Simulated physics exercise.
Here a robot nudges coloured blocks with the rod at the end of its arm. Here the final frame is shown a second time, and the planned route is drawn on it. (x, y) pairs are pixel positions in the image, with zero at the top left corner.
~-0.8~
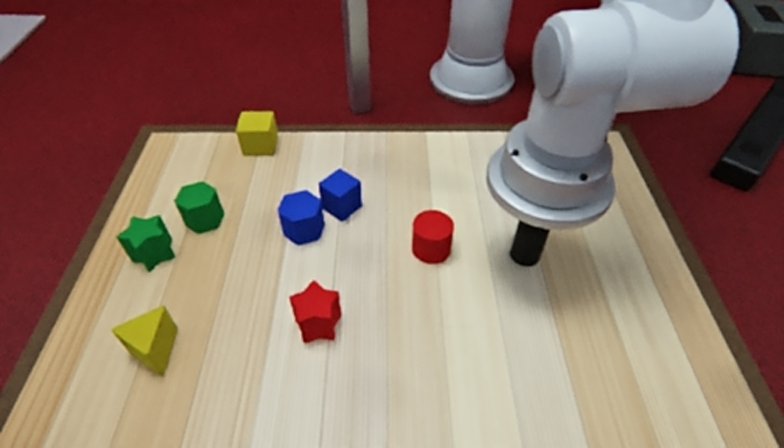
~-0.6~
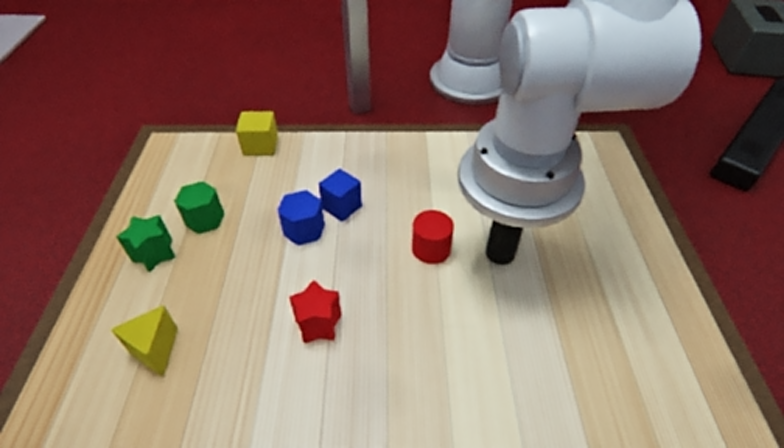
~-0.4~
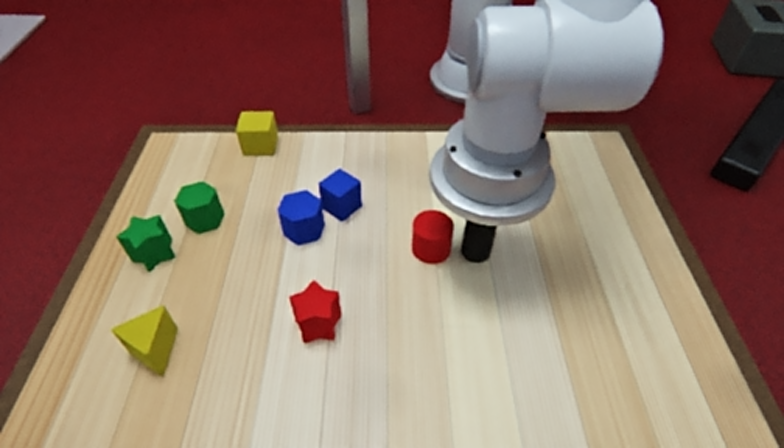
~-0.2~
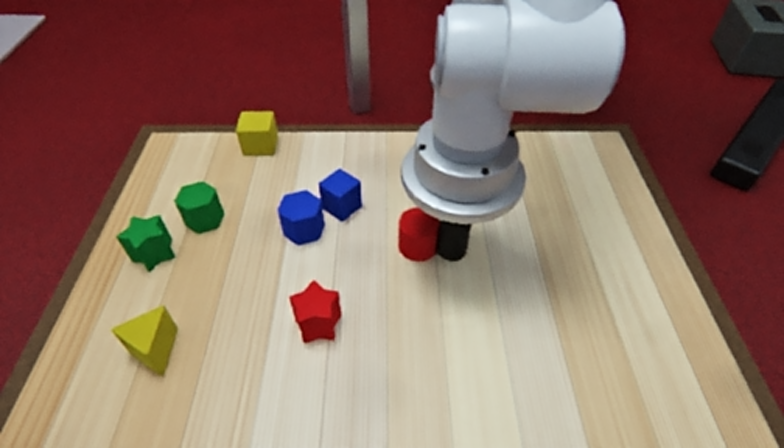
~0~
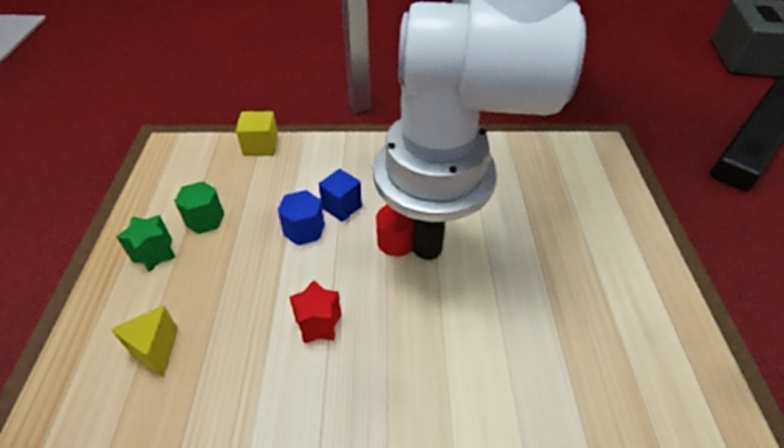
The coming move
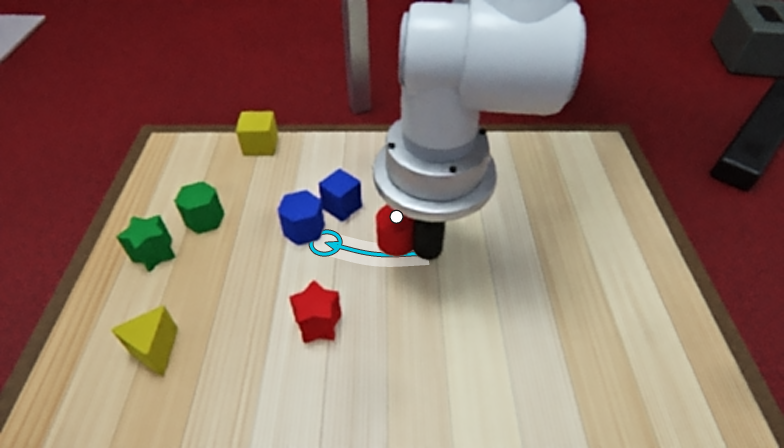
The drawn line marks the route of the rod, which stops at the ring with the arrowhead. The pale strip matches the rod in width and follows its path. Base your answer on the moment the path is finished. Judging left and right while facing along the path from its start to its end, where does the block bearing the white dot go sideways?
It shifts rightward.
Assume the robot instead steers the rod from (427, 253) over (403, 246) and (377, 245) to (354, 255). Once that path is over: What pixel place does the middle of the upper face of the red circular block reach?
It should be at (342, 204) by then.
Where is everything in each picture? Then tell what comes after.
In the first frame, lower end of the rod (525, 255), tops of blocks, blue hexagonal block (299, 205), blue four-sided block (339, 182), red circular block (434, 224).
In the second frame, rod (500, 253), blocks as before.
In the third frame, rod (476, 252), blocks as before.
In the fourth frame, rod (452, 250), red circular block (419, 222).
In the fifth frame, rod (428, 248), blue hexagonal block (299, 205), blue four-sided block (339, 182), red circular block (397, 217).
The drawn path runs from (427, 253) by way of (375, 254) to (326, 243); the dot is on the red circular block.
The first path, step by step. One third of the way, rod (392, 250); red circular block (370, 209).
Two thirds of the way, rod (357, 247); blue four-sided block (338, 180); red circular block (357, 201).
At the end, rod (325, 238); blue hexagonal block (294, 202); blue four-sided block (337, 179); red circular block (356, 199).
